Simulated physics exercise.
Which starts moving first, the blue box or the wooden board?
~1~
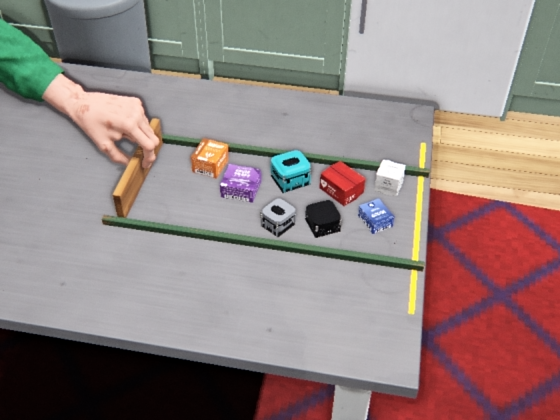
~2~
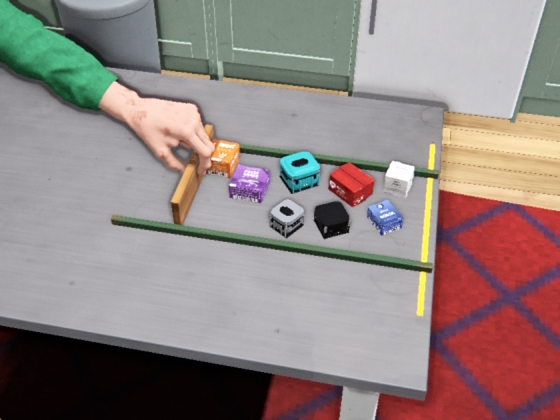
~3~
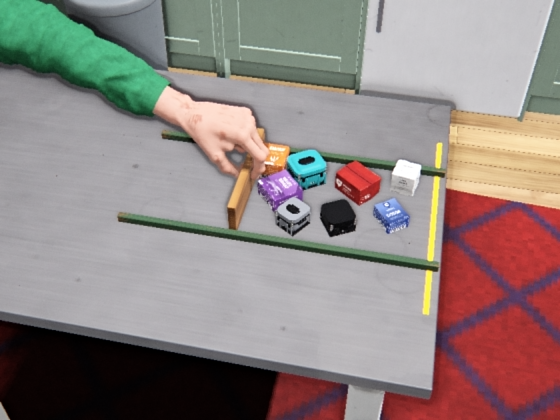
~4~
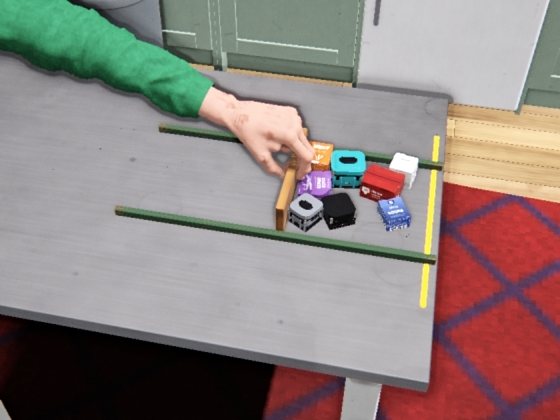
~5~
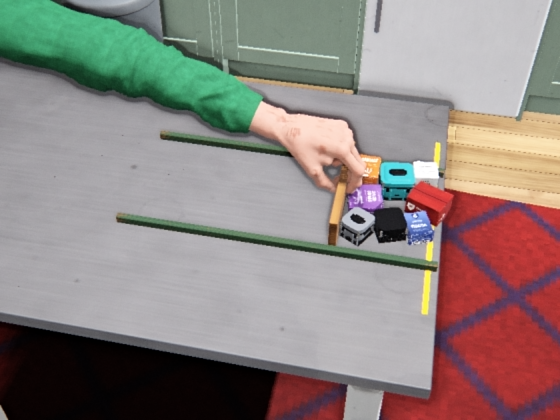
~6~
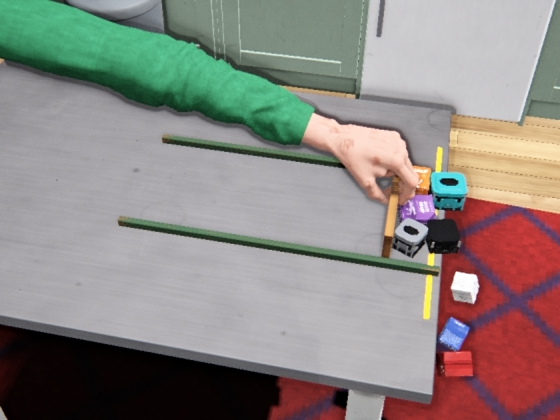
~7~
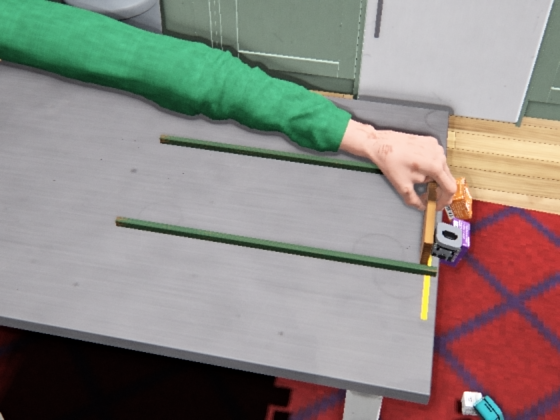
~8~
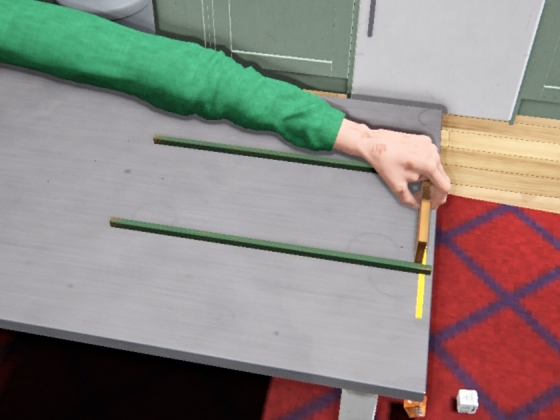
The wooden board starts moving first. The blue box only gets going later, once the board has pushed the other boxes together near the yellow strip.
